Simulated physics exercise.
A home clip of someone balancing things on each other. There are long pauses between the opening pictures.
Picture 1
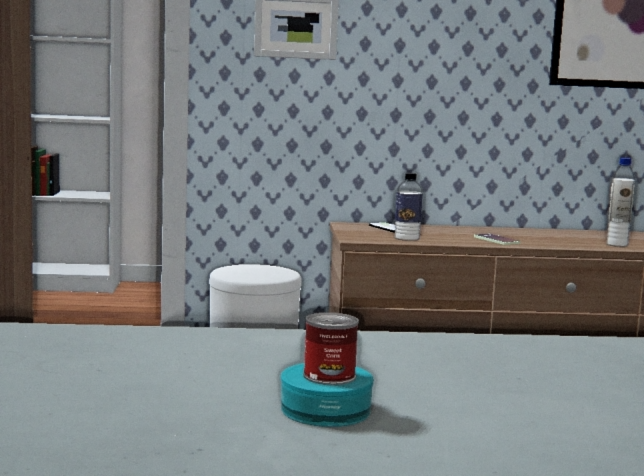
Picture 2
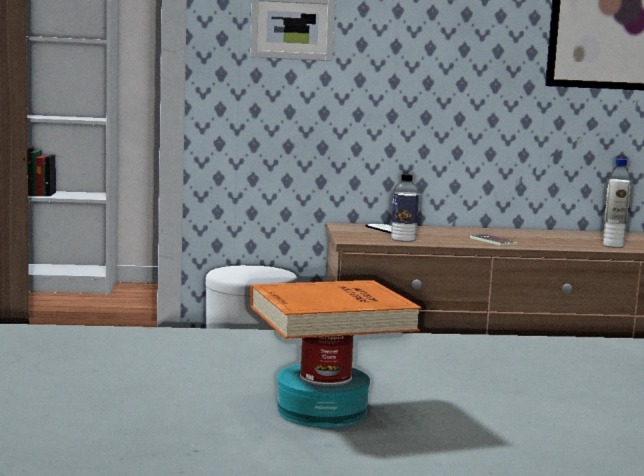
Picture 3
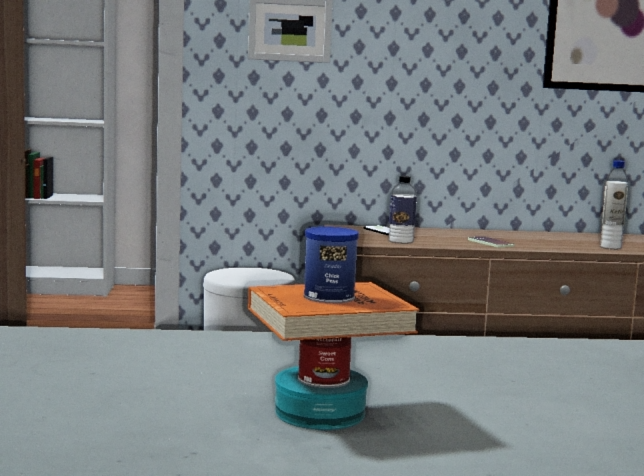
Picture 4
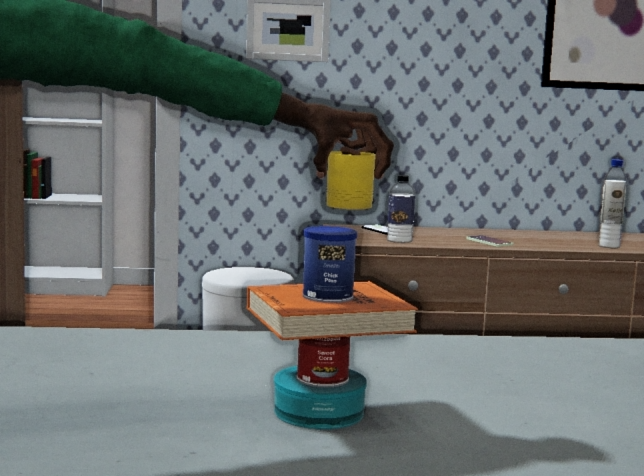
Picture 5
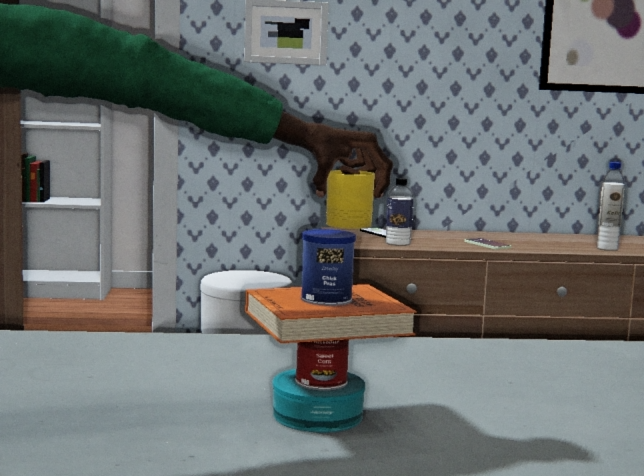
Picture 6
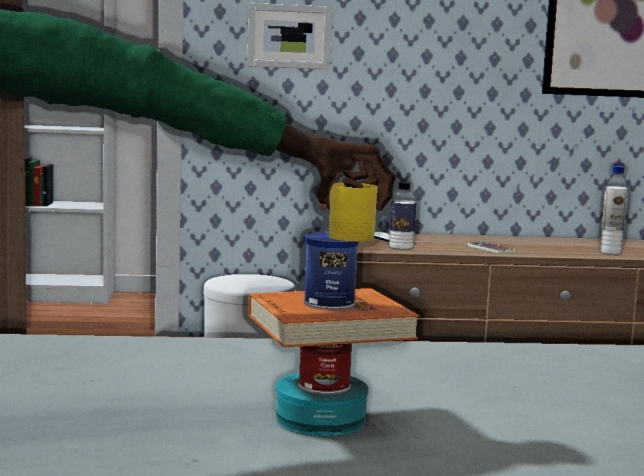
A stack on a table grew as an orange book, then a blue can, appeared above a red can and teal container, and a green-sleeved arm lowered a yellow cup onto the blue can.
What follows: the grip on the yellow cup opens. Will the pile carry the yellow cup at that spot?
The pile keeps its balance.
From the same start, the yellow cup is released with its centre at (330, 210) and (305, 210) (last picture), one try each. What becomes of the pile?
In the first case it keeps its balance; in the second case it comes apart.
Then, 0.50 s after the last picture, nothing has stirred.
Then, 1.50 s after the last picture, yellow cup resting near (353, 213).
At rest, all 5 in place. Seen from the same camera at the end, yellow cup near (353, 213). The pile stays up.
